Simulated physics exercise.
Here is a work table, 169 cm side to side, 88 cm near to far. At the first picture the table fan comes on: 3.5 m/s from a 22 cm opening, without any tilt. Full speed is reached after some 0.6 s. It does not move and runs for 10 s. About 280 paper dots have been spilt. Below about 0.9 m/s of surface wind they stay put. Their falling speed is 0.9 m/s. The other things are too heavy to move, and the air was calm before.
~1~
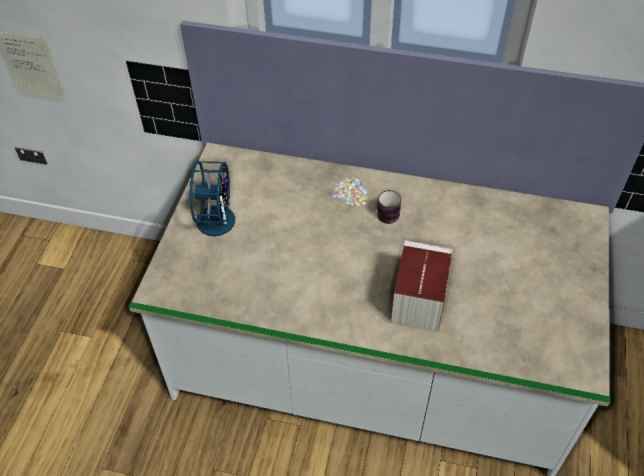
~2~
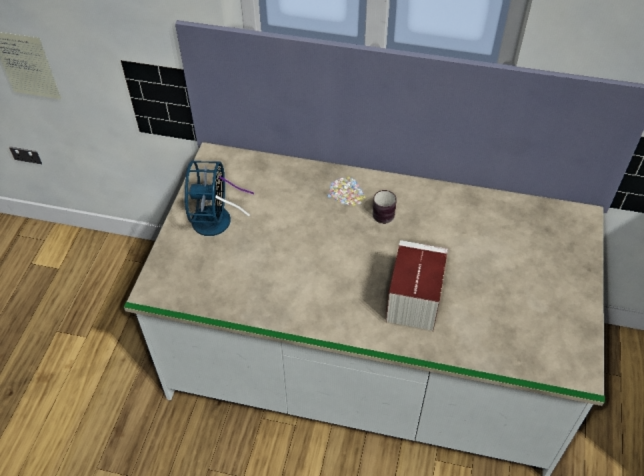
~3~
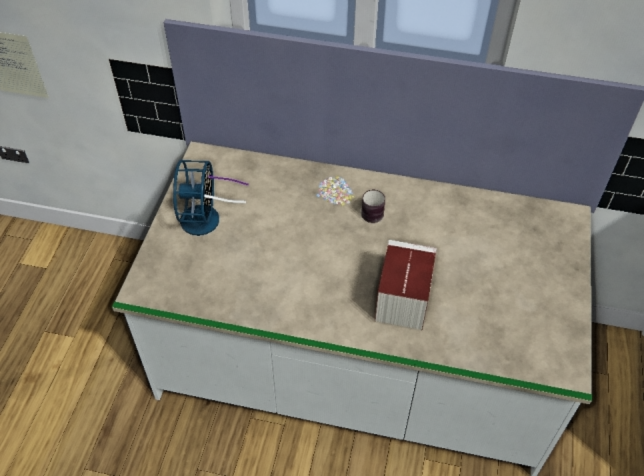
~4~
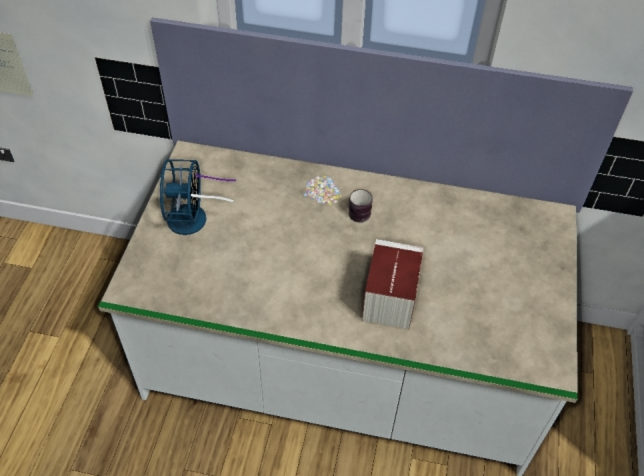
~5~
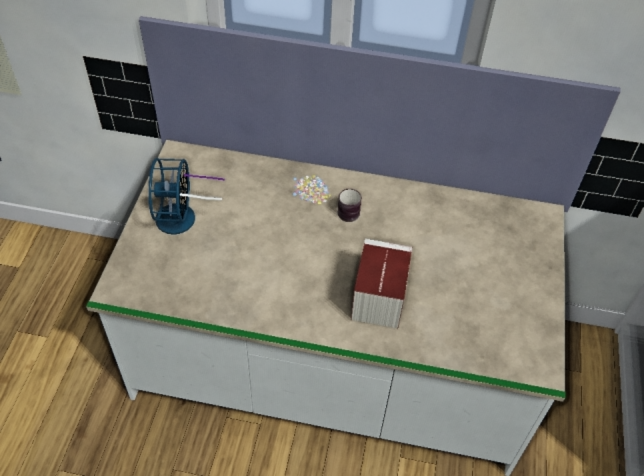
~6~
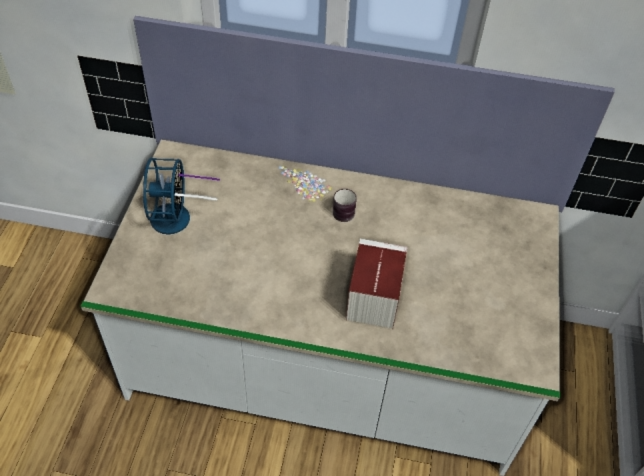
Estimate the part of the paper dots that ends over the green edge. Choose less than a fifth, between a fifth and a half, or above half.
Of the paper dots, not even a fifth end over the green edge.
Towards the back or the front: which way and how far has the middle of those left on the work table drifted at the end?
To the back, by about 15 cm.
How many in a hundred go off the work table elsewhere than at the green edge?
Near 20 %.
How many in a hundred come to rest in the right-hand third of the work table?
About 0 %.
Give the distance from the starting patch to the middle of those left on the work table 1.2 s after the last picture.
Roughly 15 cm.
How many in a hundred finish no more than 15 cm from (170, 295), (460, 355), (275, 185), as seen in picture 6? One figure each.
In turn about 0 %, 0 %, 20 %.
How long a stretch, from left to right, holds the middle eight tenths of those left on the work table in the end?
Roughly 30 cm.
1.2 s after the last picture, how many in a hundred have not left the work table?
About 100 %.
Then, 1.2 s after the last picture the count stands so, 0 % are over the green edge; the middle of those still in play is near (323, 168).
Then, 2.4 s after the last picture the count stands so, 0 % are over the green edge; the middle of those still in play is near (323, 168).
Then, 4.7 s after the last picture the count stands so, 0 % are over the green edge; the middle of those still in play is near (321, 167).
Then, 9.2 s after the last picture, at the end, 0 % are over the green edge; the middle of those still in play is near (319, 168).
